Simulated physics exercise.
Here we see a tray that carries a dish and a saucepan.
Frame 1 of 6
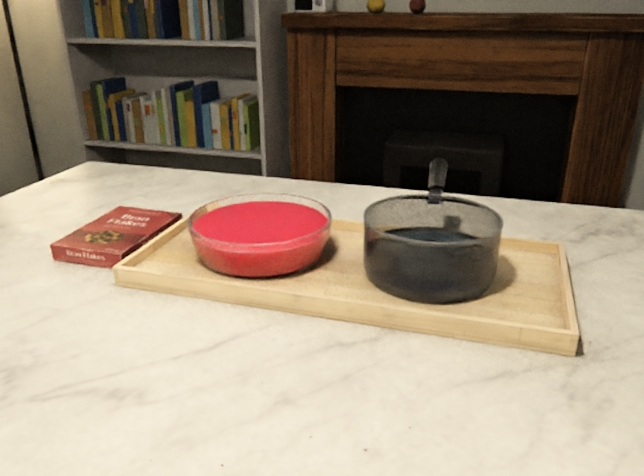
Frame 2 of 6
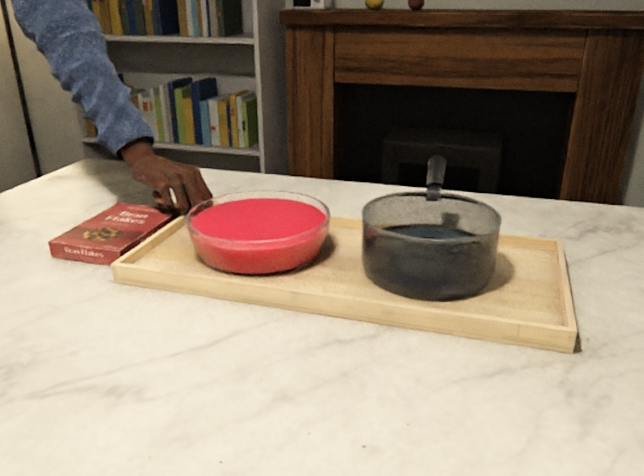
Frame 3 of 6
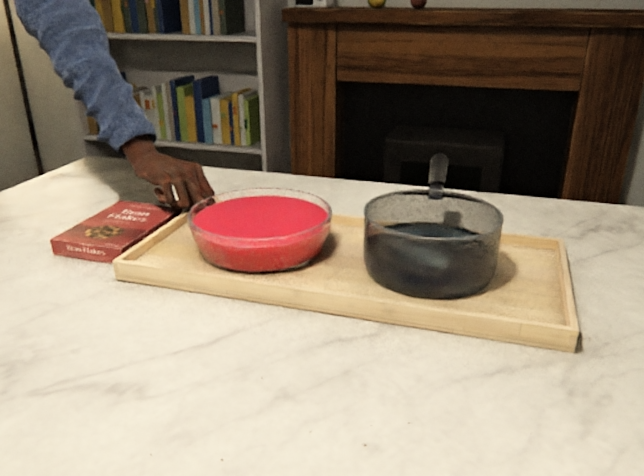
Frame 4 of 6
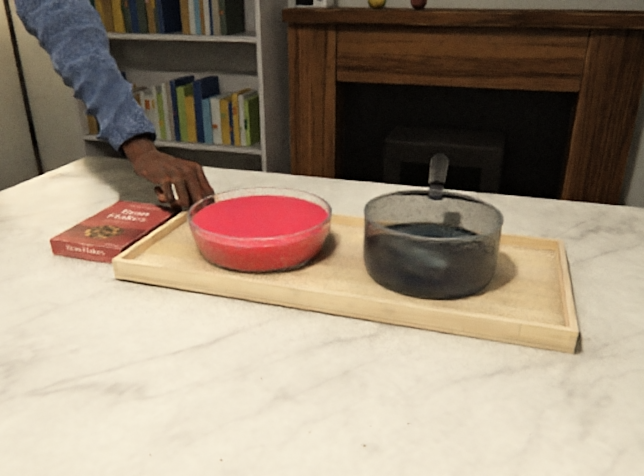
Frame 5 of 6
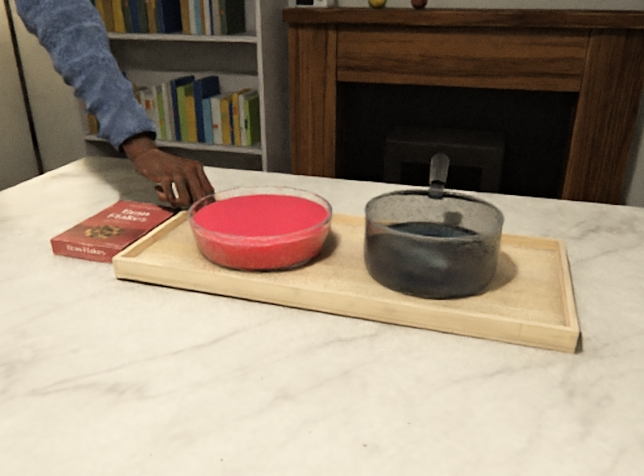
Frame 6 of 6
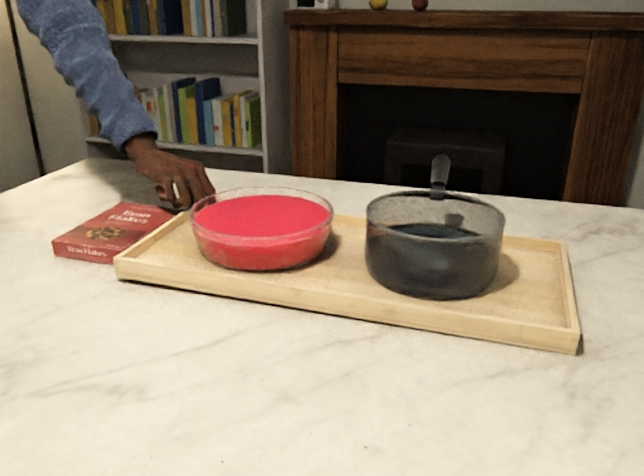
The video shows a wooden tray holding a glass dish of red contents and a saucepan of dark liquid, beside a red packet; a hand reaches in from the left and grips the tray's end, which barely moves.
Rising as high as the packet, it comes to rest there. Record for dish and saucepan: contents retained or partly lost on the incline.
Dish - retained; saucepan - retained.
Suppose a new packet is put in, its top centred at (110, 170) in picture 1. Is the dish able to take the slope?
Prediction: Pours over.
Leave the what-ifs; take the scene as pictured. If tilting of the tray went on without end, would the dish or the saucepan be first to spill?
It's the dish.
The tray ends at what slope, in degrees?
My estimate is something close to 3 degrees.
Soon after, the tray slopes by about 2°; dish, nothing has left it; saucepan, nothing has left it.
Later, the tray slopes by about 4°; dish, nothing has left it; saucepan, nothing has left it.
In the end, the tray slopes by about 3°, resting on the packet; dish, nothing has left it; saucepan, nothing has left it.
